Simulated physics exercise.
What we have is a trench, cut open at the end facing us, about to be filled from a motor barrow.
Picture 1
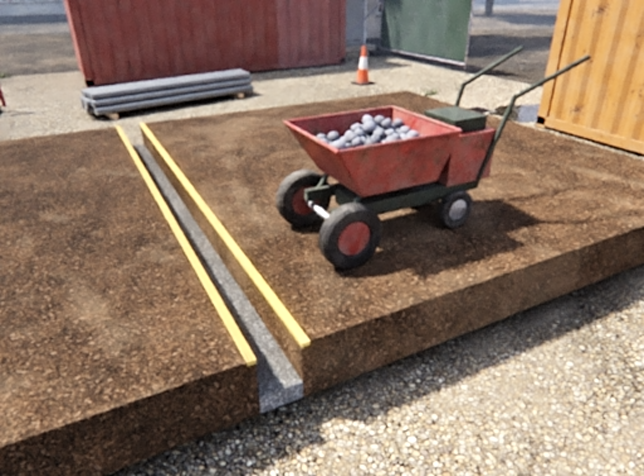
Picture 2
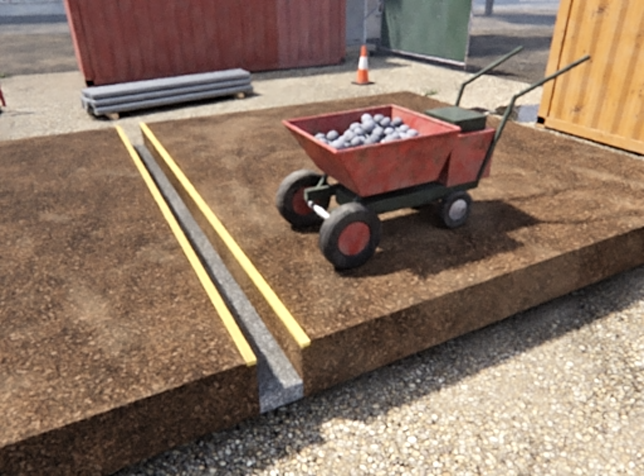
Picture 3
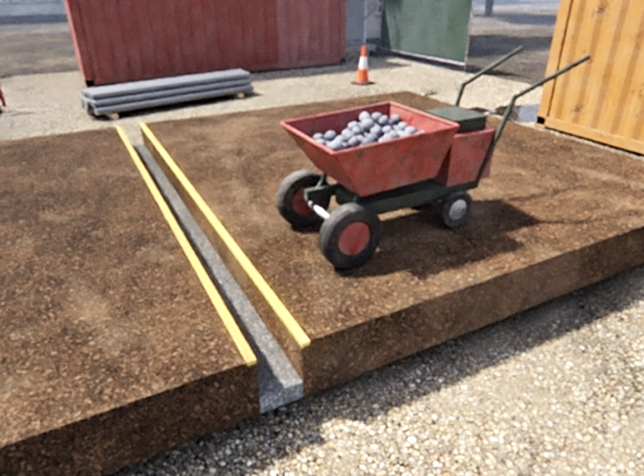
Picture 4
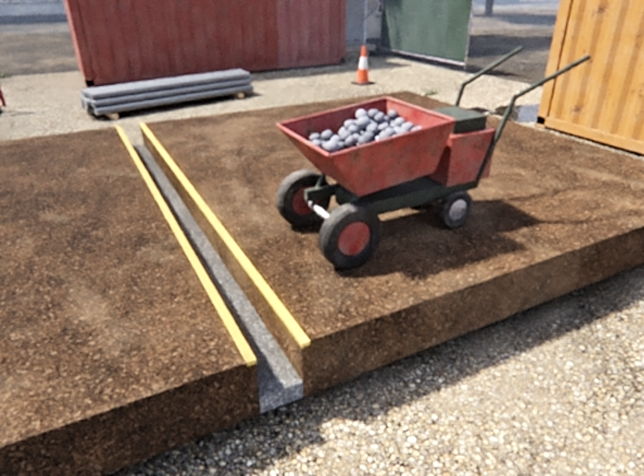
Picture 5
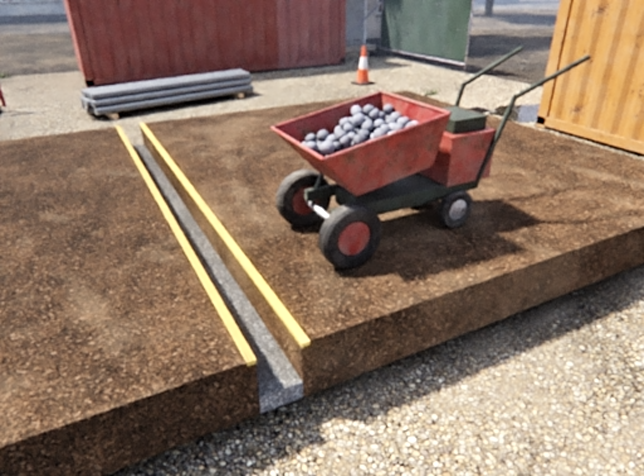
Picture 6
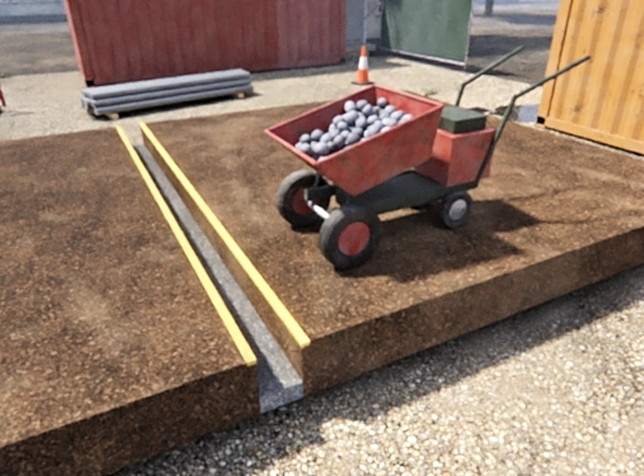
A red skip loaded with round grey cobbles tilts slowly forward and to the left on a motor barrow, its front lip dipping slightly at first and then clearly, while the wheels and the camera stay still. The barrow stands on brown earth right of a narrow, yellow-edged trench, open at the near end. Seen from slightly above, the yard has pale gravel, red, green and orange-yellow containers, stacked grey pipes and an orange cone behind.
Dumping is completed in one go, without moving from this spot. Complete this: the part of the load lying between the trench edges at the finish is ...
The larger part.
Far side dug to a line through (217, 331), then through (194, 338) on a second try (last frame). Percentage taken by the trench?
The first try comes out at 90 percent and the second at 100 percent.
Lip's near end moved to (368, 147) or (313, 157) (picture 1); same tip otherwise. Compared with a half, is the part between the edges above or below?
Well, parked at the first spot it'd be past the halfway mark, and at the second it'd be short of the halfway mark.
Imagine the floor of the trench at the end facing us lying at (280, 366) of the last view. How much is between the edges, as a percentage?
Something close to 50 per cent.
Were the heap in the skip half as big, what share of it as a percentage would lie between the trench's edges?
Share: Approx. 90 %.
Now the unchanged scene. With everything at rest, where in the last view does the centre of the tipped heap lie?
The centre comes to rest close to (221, 280).
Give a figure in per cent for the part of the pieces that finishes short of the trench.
About 0 %.
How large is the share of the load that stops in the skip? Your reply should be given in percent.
It works out near 0 percent.
Shortly afterwards, skip tipped steeply; the whole lot in the skip.
Next, skip tipped right over; the bulk in the skip; a little in or heaped over the trench; only a few beyond it; a little falling.
Some moments later, skip tipped right over; a little in the skip; near two thirds in or heaped over the trench; near a quarter beyond it.
In the end, skip tipped right over; only a few short of the trench; the bulk in or heaped over the trench; near a quarter beyond it.
